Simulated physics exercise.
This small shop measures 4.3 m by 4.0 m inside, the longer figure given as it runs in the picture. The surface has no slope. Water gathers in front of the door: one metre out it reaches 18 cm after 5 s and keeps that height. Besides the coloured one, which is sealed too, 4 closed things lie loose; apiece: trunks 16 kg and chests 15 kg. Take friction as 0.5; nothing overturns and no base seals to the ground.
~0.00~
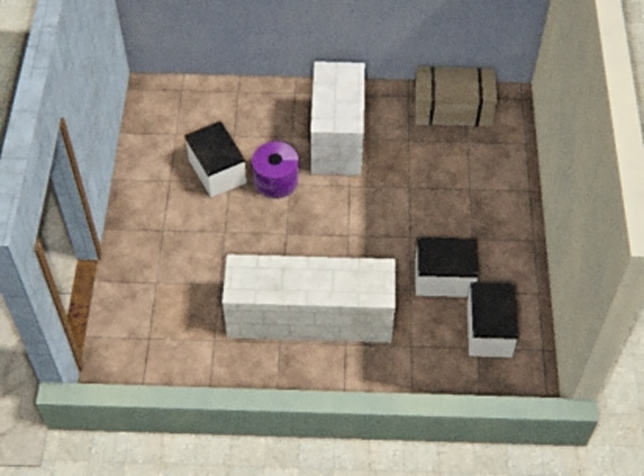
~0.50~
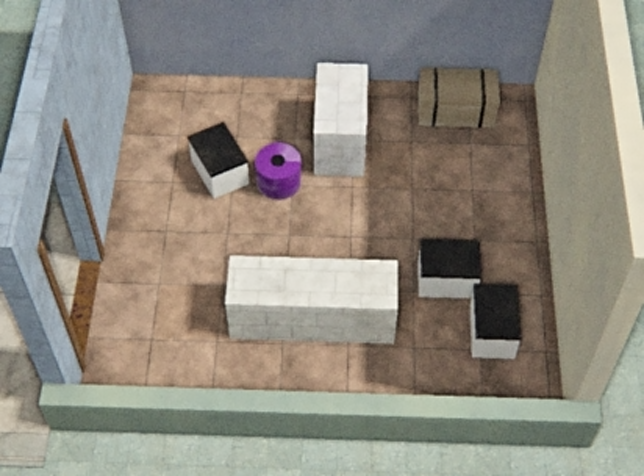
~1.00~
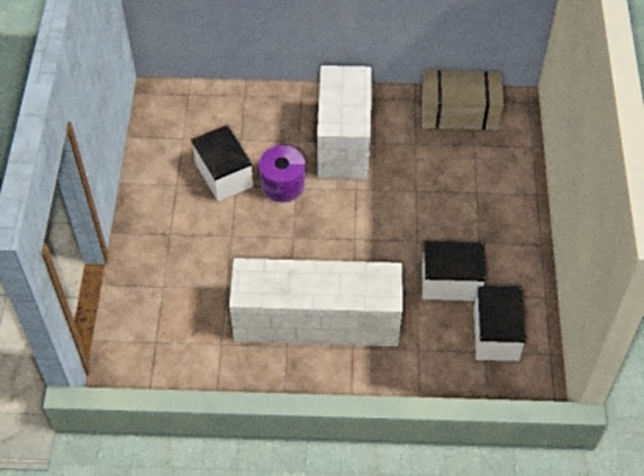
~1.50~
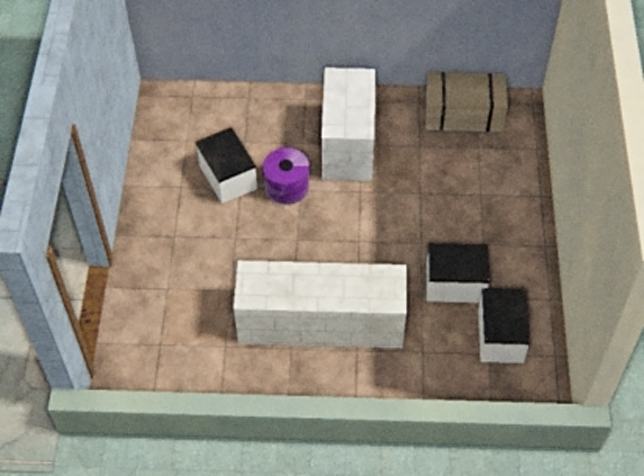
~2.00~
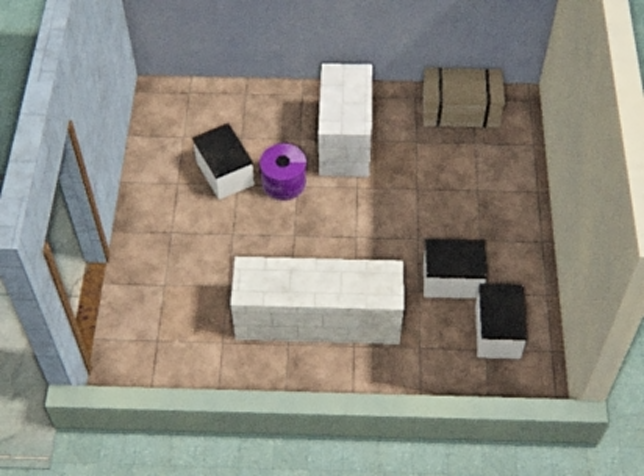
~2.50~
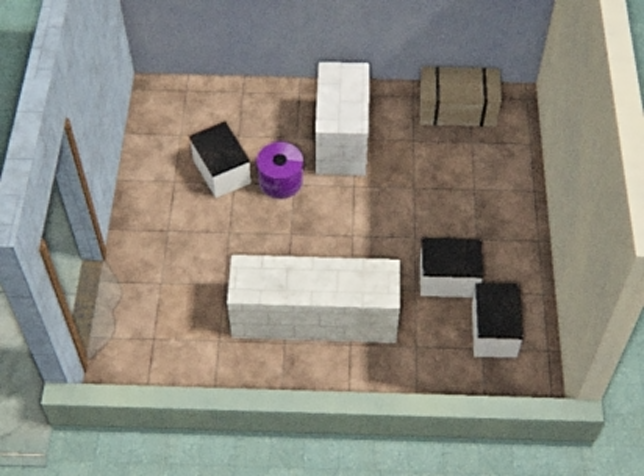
A small, roofless shop with a brown tiled floor and blue, grey and cream walls is seen from high above its low green front wall. Two pale block units stand among three black-topped white boxes, a strapped brown trunk at the back right and a purple tub left of centre. The view sways slightly as greenish water spreads outside, then a small patch enters the left doorway, while everything inside stays put.
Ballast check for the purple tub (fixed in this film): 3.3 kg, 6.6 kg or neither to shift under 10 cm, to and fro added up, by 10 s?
I expect that neither weight holds it.
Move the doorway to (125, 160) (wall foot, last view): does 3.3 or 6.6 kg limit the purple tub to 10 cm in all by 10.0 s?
Then neither load is enough.
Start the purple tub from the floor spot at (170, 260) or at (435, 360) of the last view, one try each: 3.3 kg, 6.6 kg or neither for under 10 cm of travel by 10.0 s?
In that order: Neither holds; neither holds.
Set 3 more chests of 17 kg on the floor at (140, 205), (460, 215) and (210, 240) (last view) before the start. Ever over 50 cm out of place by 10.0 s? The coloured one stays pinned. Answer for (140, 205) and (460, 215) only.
In that order: Under, under.
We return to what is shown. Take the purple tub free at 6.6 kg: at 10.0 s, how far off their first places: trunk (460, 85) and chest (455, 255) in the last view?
In that order: 0 cm, 0 cm.
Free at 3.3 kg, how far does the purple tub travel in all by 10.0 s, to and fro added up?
Some 150 cm in all.
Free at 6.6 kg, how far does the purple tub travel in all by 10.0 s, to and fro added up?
Some 80 cm in all.
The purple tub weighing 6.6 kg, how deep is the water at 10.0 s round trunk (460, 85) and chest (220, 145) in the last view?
Roughly 3 and 3 cm.
After 3.5 s the purple tub would be 0 cm from its start with 3.3 kg and 0 cm from its start with 6.6 kg; 0 cm of water round it then.
After 4.5 s the purple tub would be 0 cm from its start with 3.3 kg and 0 cm from its start with 6.6 kg; 0 cm of water round it then.
After 7.0 s the purple tub would be 49 cm from its start with 3.3 kg and 29 cm from its start with 6.6 kg; 3 cm of water round it then.
After 10.0 s the purple tub would be 121 cm from its start with 3.3 kg and 66 cm from its start with 6.6 kg; 3 cm of water round it then.
